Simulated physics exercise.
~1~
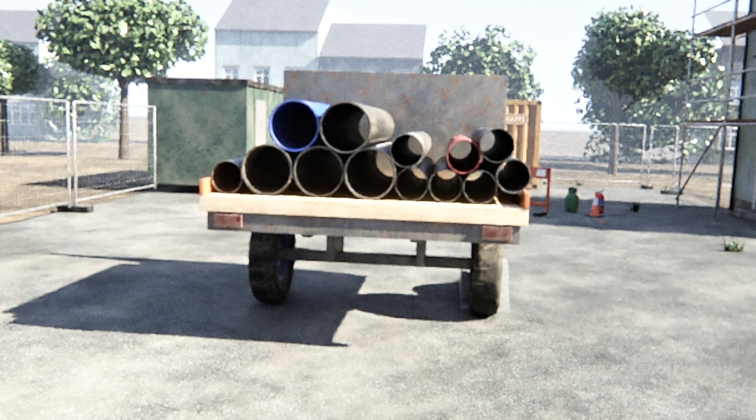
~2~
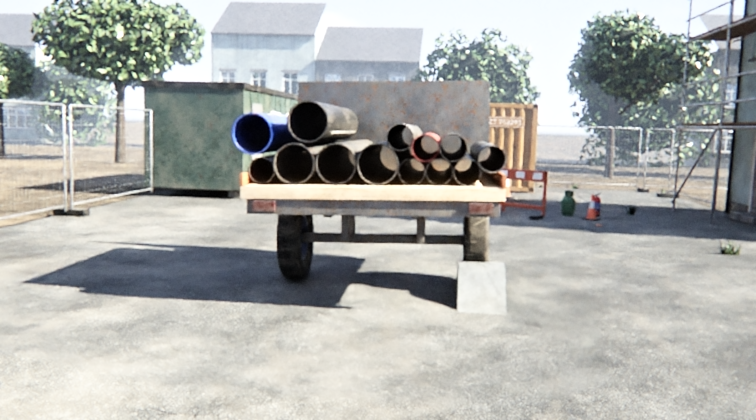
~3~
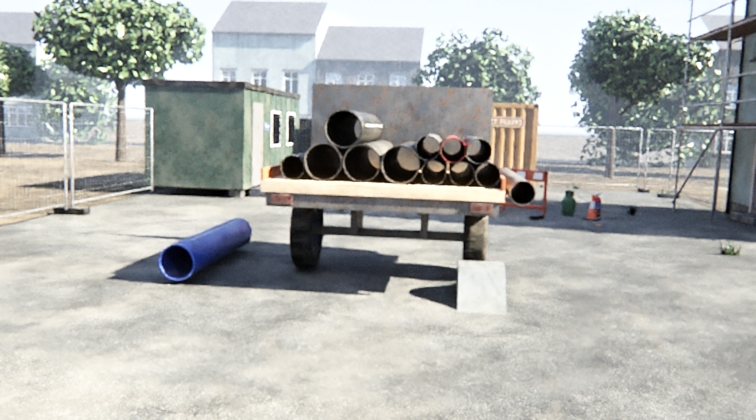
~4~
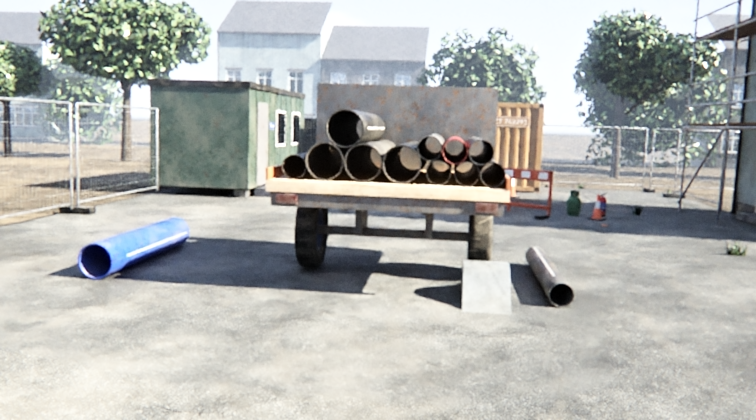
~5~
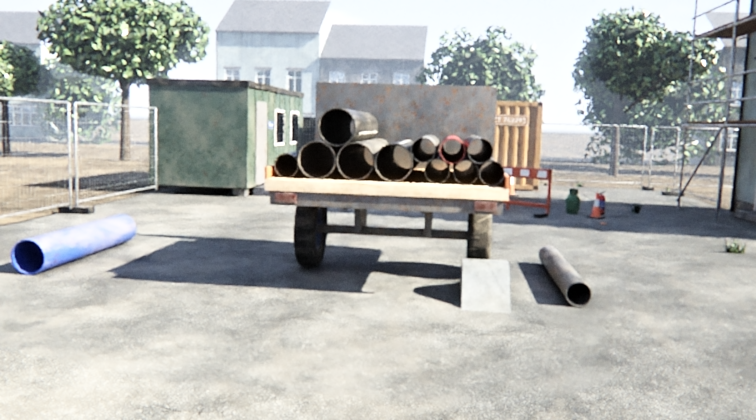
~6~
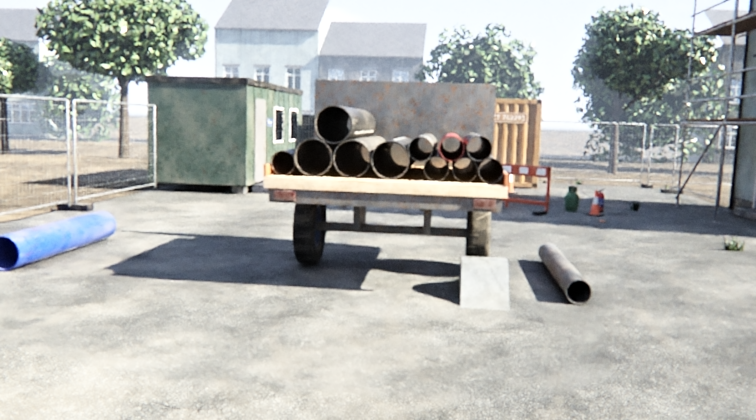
The clip shows a flat trailer stacked with loose pipes tilting as one wheel passes over a concrete block, sending a blue pipe off the left side and a dark one off the right, then standing level while the blue pipe rolls left and the red one stays aboard.
